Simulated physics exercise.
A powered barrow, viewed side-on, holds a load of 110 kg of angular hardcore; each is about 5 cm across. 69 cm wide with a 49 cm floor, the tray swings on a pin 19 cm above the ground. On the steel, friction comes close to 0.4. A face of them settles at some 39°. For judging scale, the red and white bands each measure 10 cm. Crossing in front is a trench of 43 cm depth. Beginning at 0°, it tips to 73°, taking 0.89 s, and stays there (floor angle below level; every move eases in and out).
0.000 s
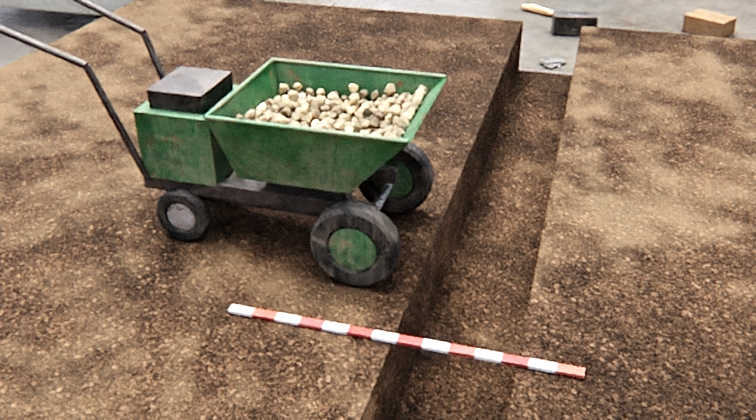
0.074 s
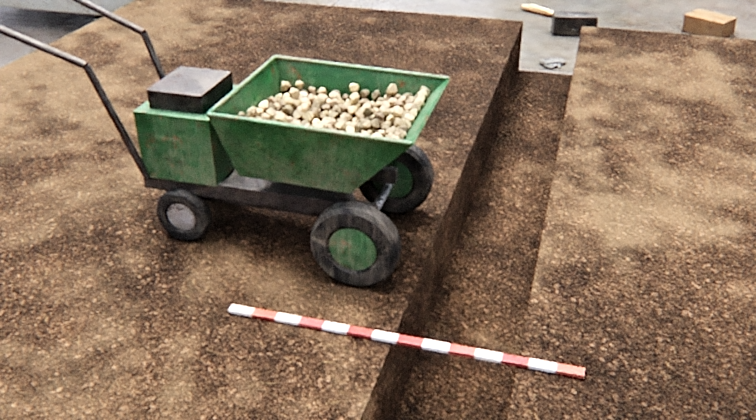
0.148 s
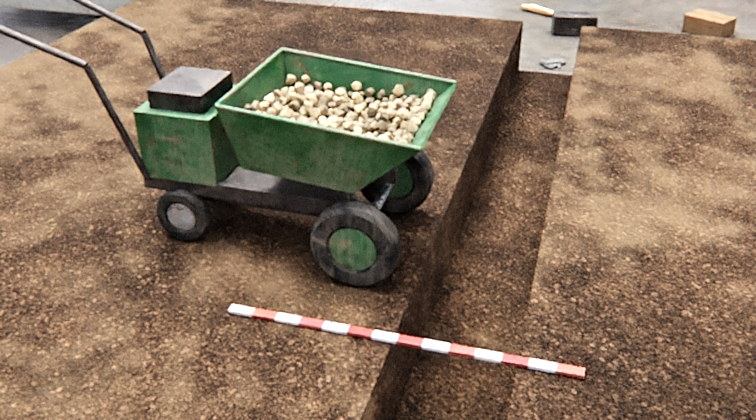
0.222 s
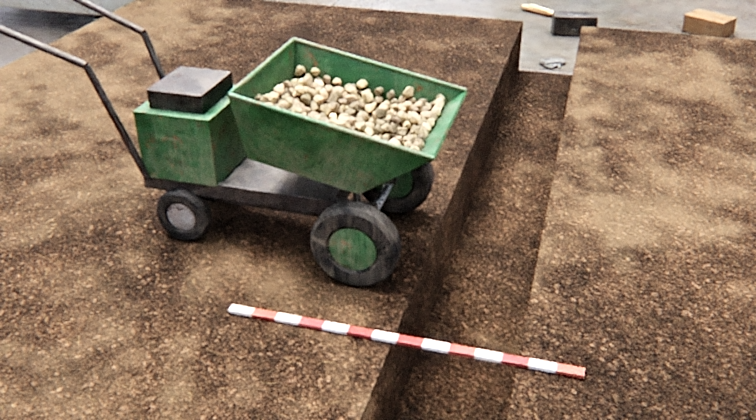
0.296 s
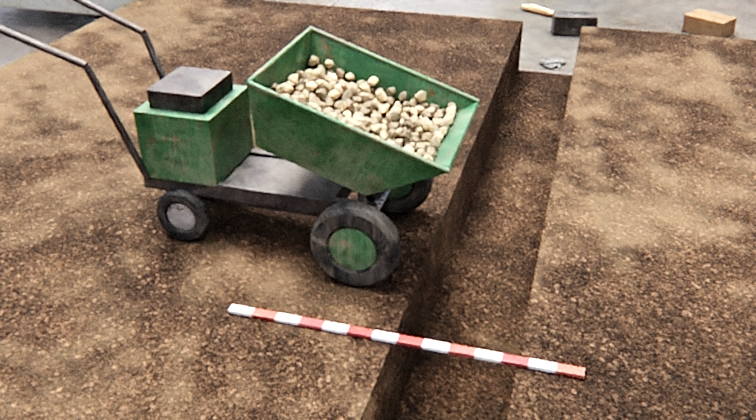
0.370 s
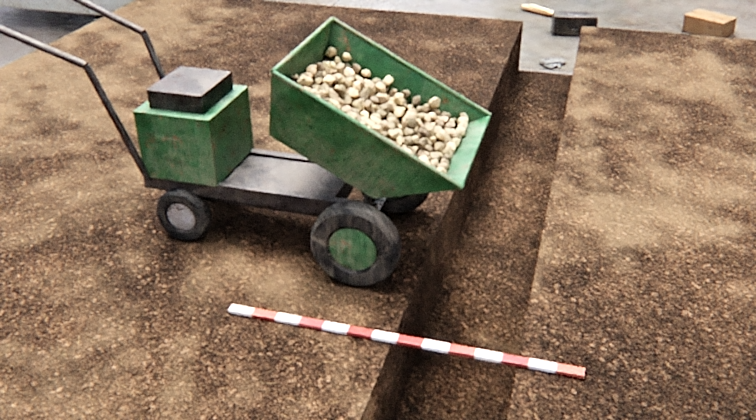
The green tray of stones on a small wheeled barrow tilts steadily down toward the right.
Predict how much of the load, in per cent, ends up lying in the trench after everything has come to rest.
Roughly 67 per cent of it.
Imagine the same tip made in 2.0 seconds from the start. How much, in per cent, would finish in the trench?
Estimate: About 80 %.
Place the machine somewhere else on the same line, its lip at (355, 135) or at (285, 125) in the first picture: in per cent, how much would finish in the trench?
Some 100 and some 60 per cent, in that order.
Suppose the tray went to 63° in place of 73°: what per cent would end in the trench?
Roughly 50 percent.
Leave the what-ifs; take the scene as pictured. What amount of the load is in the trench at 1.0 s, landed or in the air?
About 20 per cent by then.
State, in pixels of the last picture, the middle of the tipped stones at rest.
Their centre sits close to (514, 325).
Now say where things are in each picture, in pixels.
The first picture shows lip at (408, 142), floor tilted 0°, highest stones at (402, 104).
In the second picture, the tray is at 1°, its lip at (412, 144); the top of the load is at (405, 103); the stones move at 0.3 m/s on average.
The third picture shows lip at (421, 150), floor tilted 5°, highest stones at (320, 97); the stones move at 0.5 m/s on average.
In the fourth picture, the tray is at 11°, its lip at (433, 159); the top of the load is at (299, 84); the stones move at 0.7 m/s on average.
The fifth picture shows lip at (448, 171), floor tilted 19°, highest stones at (311, 75); the stones move at 0.9 m/s on average.
In the sixth picture, the tray is at 27°, its lip at (462, 188); the top of the load is at (328, 66); the stones move at 0.9 m/s on average.
After 0.7 s the floor is at 62°; 100 % in the tray; the foremost stones are at (491, 212).
After 1.0 s the floor is at 73°; 74 % in the tray, 18 % in the trench, 8 % past the trench; the foremost stones are at (559, 283).
After 1.3 s the floor is at 73°; 26 % in the tray, 41 % in the trench, 34 % past the trench; the foremost stones are at (682, 296).
After 3.3 s the floor is at 73°; 0 % in the tray, 67 % in the trench, 33 % past the trench; the foremost stones are at (733, 311).
